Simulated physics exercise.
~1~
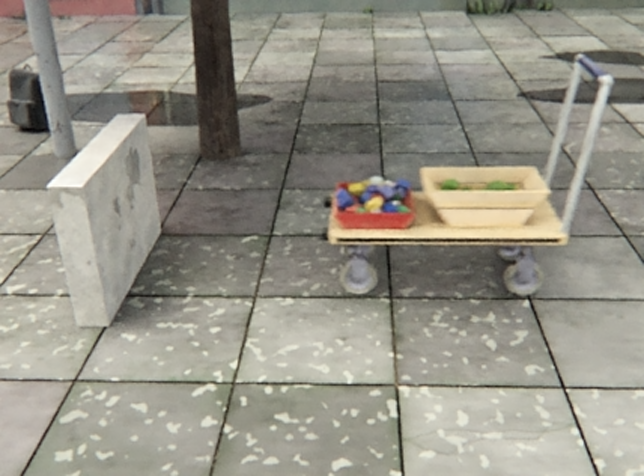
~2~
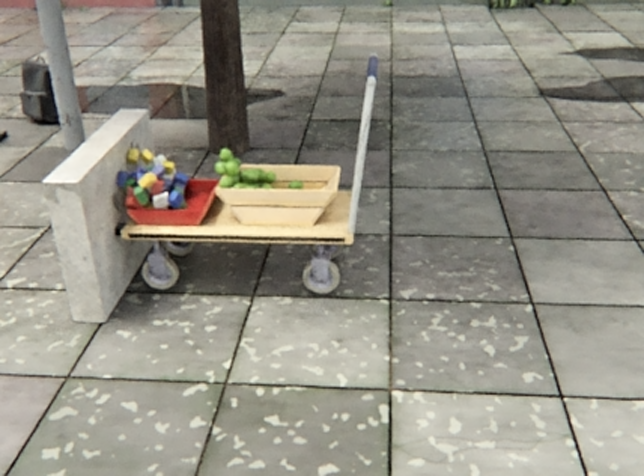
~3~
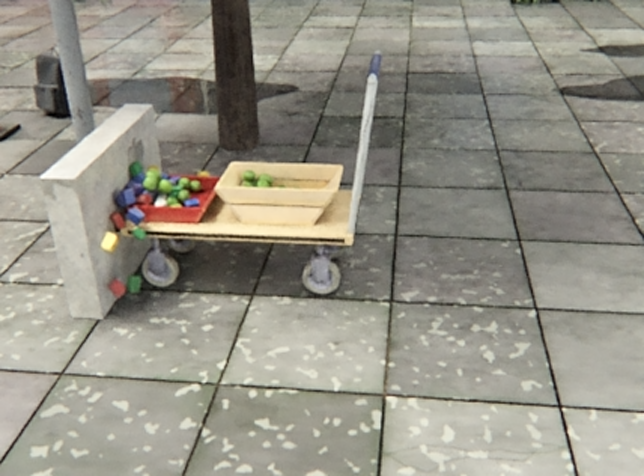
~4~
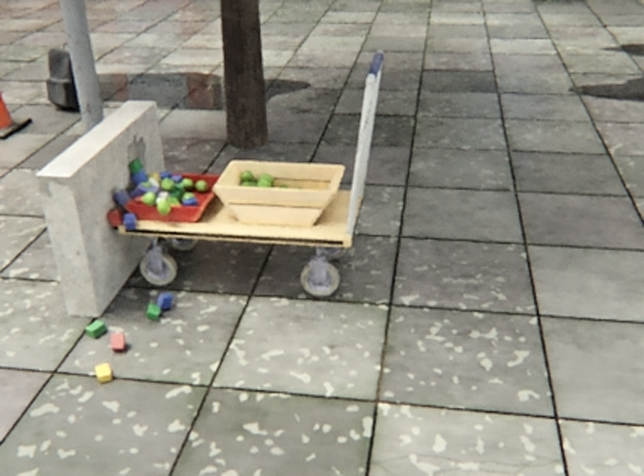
Trolley rolling left into a low wall and stopping, toy bricks and limes flying forward, some bricks spilling onto the paving.
